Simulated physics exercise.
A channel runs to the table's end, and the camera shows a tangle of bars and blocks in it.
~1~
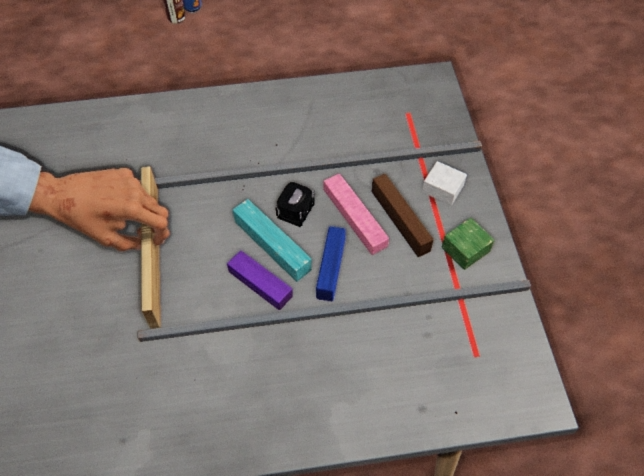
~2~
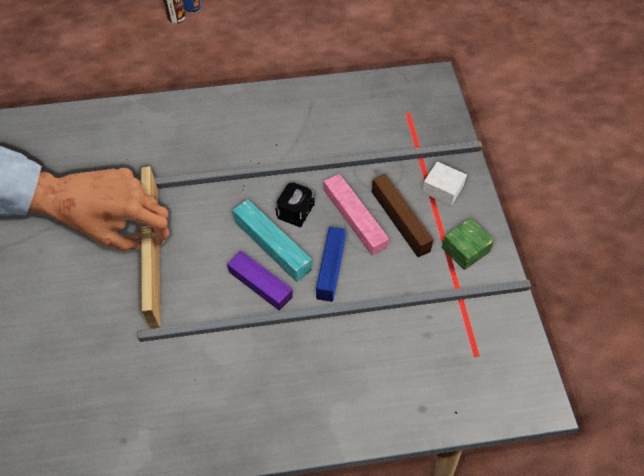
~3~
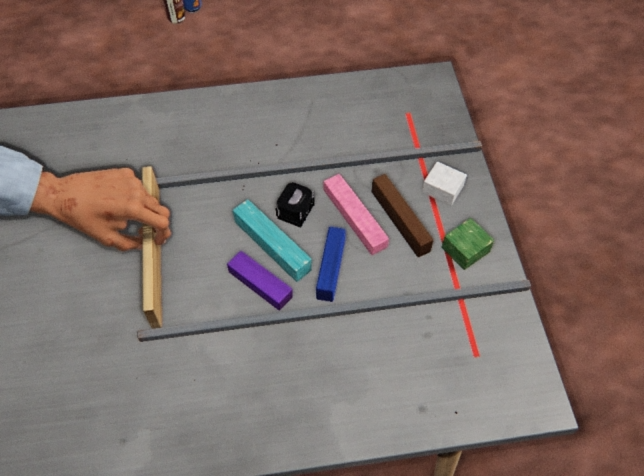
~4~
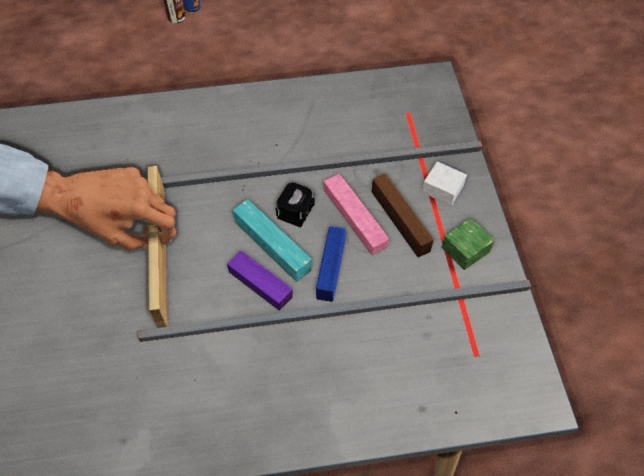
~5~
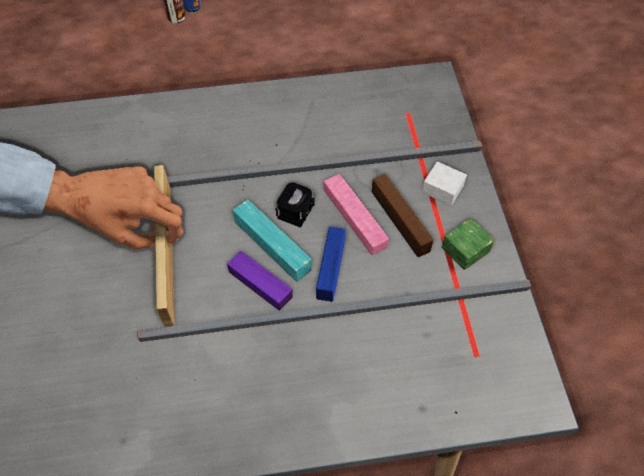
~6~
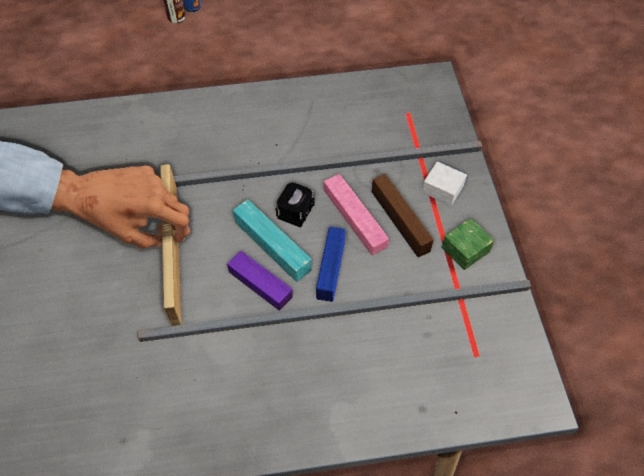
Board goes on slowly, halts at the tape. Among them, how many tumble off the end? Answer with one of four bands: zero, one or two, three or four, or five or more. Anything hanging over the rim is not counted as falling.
Three or four.
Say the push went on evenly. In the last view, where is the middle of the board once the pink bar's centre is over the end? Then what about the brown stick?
Middle approx. at (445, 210), then approx. at (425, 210).
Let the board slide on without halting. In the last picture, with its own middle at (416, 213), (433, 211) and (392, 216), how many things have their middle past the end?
In order: 2, 3, 0.
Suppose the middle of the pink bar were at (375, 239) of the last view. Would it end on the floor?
I reckon from there it stays aboard.
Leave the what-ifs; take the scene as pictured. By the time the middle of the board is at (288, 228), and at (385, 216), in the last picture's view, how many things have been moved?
First position 5; second position 8.
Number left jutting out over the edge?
The count is 2.
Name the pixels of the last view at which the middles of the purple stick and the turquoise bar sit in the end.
Middles: Around (461, 258) and around (465, 213).
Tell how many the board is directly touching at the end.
It is in contact with 2.
Early on, none off yet; green block at rest near (467, 244); white block at rest near (444, 184); brown stick at rest near (401, 215).
Finally, the number that fall off is three or four; lost, brown stick, white block and green block.
